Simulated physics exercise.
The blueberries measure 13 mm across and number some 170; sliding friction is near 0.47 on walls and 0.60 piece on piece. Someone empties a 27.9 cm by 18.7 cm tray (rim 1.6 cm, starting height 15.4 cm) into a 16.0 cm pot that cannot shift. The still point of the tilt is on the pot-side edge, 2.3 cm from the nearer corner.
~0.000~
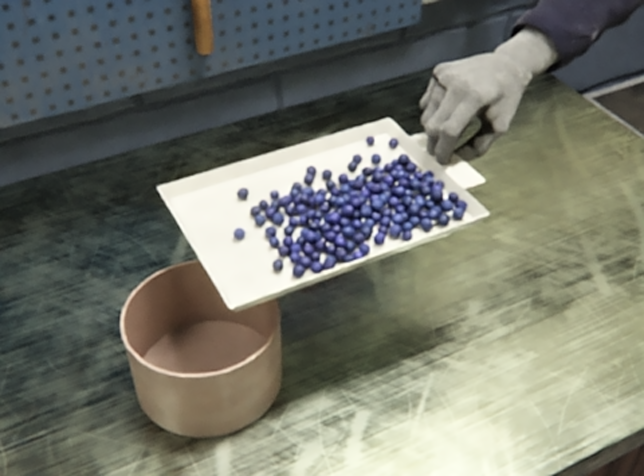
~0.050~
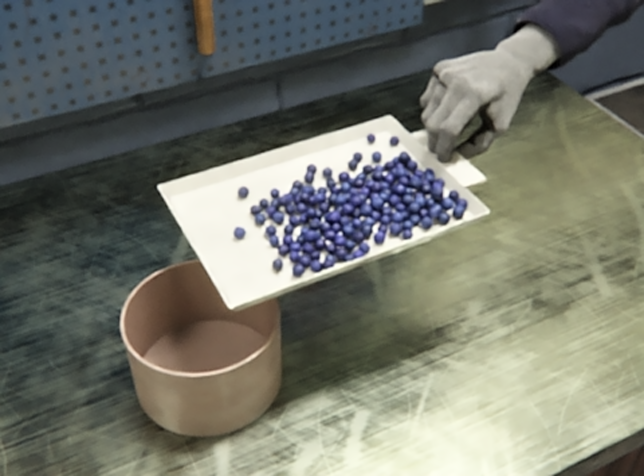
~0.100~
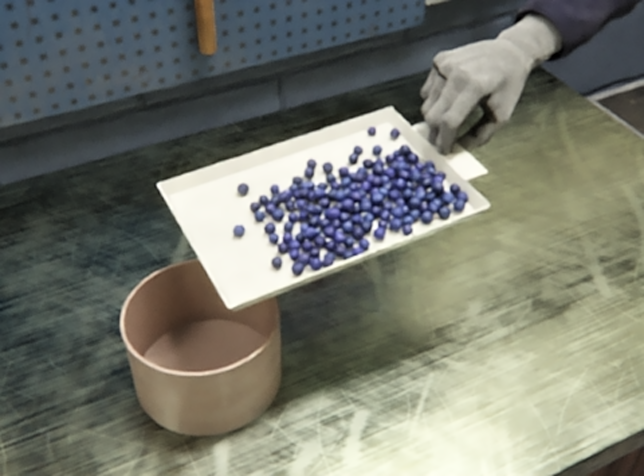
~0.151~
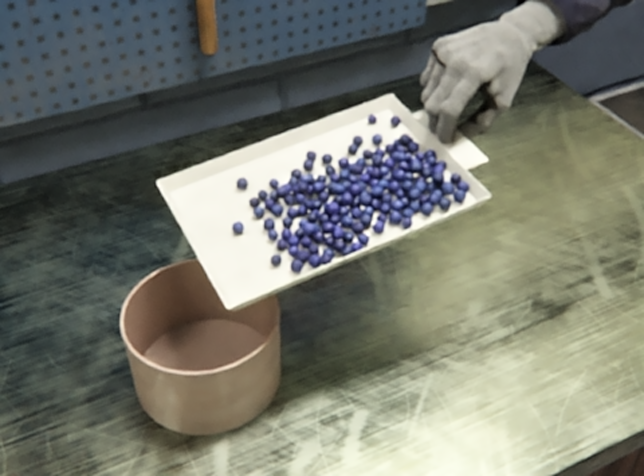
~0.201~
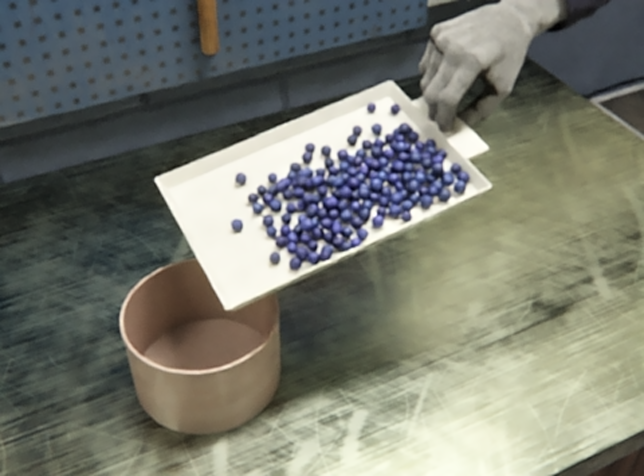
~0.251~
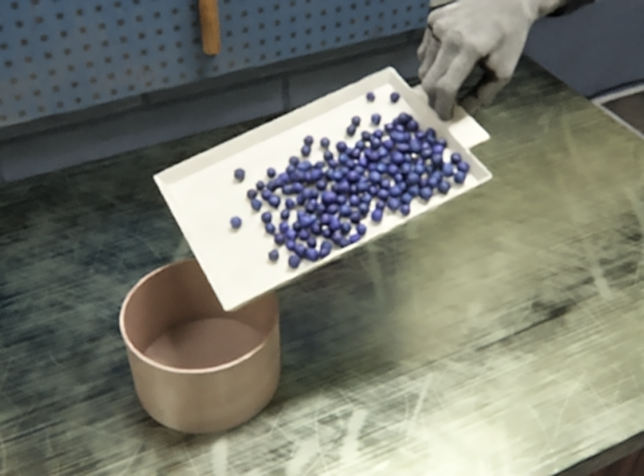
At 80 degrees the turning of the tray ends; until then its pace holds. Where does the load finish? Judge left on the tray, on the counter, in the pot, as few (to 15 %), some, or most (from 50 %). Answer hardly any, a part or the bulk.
Tray hardly any, counter a part, pot the bulk.
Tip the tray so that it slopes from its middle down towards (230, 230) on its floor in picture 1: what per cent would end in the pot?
Some 60 per cent.
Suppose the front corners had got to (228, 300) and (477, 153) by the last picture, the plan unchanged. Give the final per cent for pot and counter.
Pot 65, counter 35.
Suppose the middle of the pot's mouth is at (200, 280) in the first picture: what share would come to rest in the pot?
About 15 per cent.
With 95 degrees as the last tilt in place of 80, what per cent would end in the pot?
Then about 70 per cent.
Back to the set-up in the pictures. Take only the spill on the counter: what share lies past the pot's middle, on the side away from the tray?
Some 90 per cent.
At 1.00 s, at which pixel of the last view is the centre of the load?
At about (206, 278).
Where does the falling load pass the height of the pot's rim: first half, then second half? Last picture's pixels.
At about (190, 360), then at (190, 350).
After 0.70 s, tilt 45 degrees; the tray holds 100 %, the pot 0 %.
After 1.00 s, tilt 66 degrees; the tray holds 60 %, the pot 15 %.
Then, at 1.40 s, tilt 80 degrees; the tray holds 5 %, the pot 65 %.
In the end, at 2.1 s, tray 0 %, counter 30 %, pot 70 %.
